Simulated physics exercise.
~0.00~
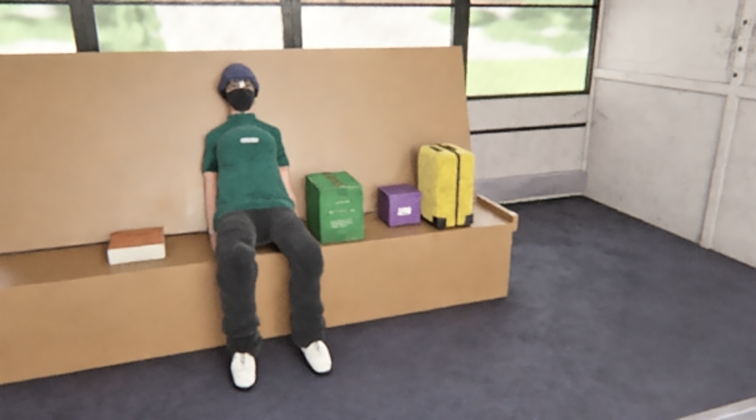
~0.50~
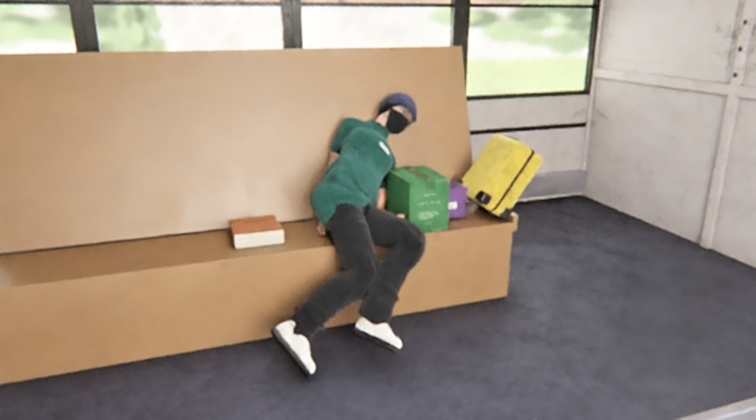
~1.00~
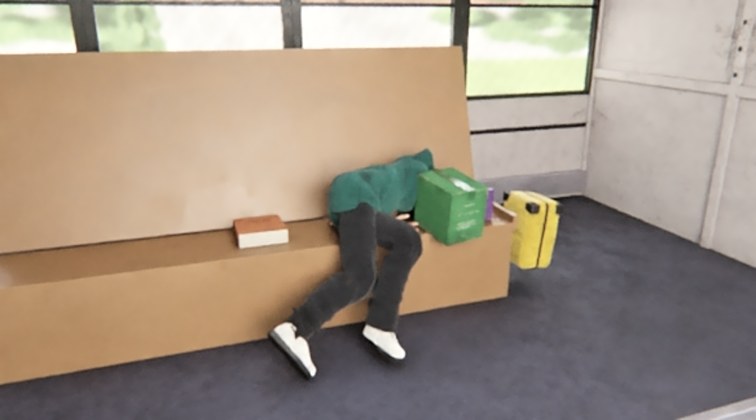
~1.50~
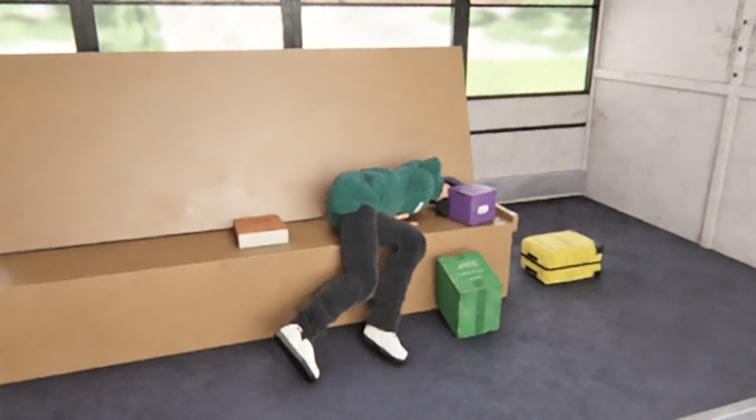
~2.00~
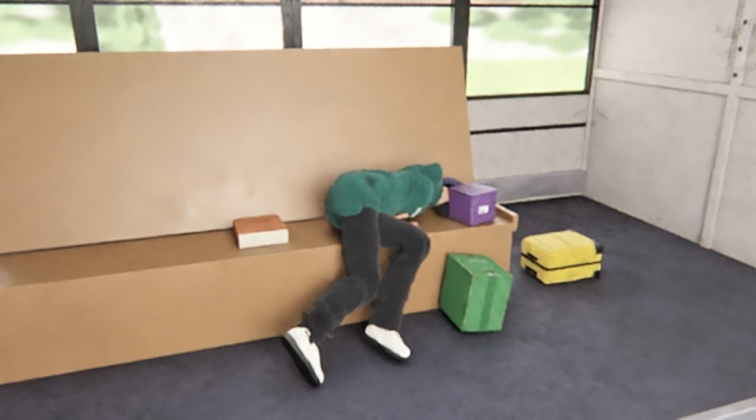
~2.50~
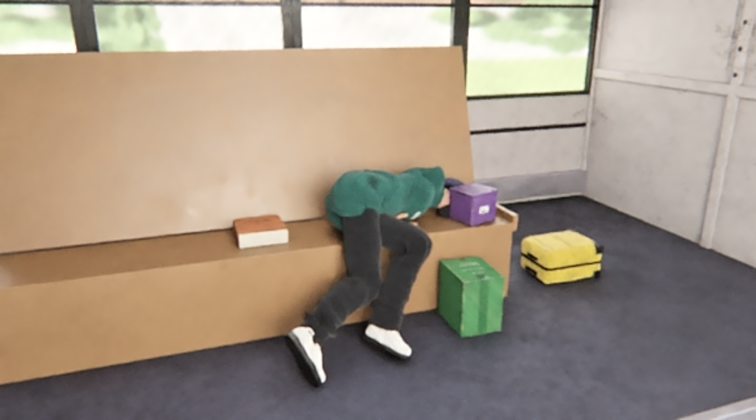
A masked passenger in a dark beanie, green shirt and dark trousers sits slumped on a long tan bench inside a shuttle, seen from the front by a still camera. An orange and white item lies to the left, with a green box, a small purple box and an upright yellow case to the right. Everything slides right as the passenger topples sideways and the case tips. The case drops off the bench end, then the green box falls to the floor. The passenger ends folded over on the seat, beside the purple box, with the orange item still aboard.
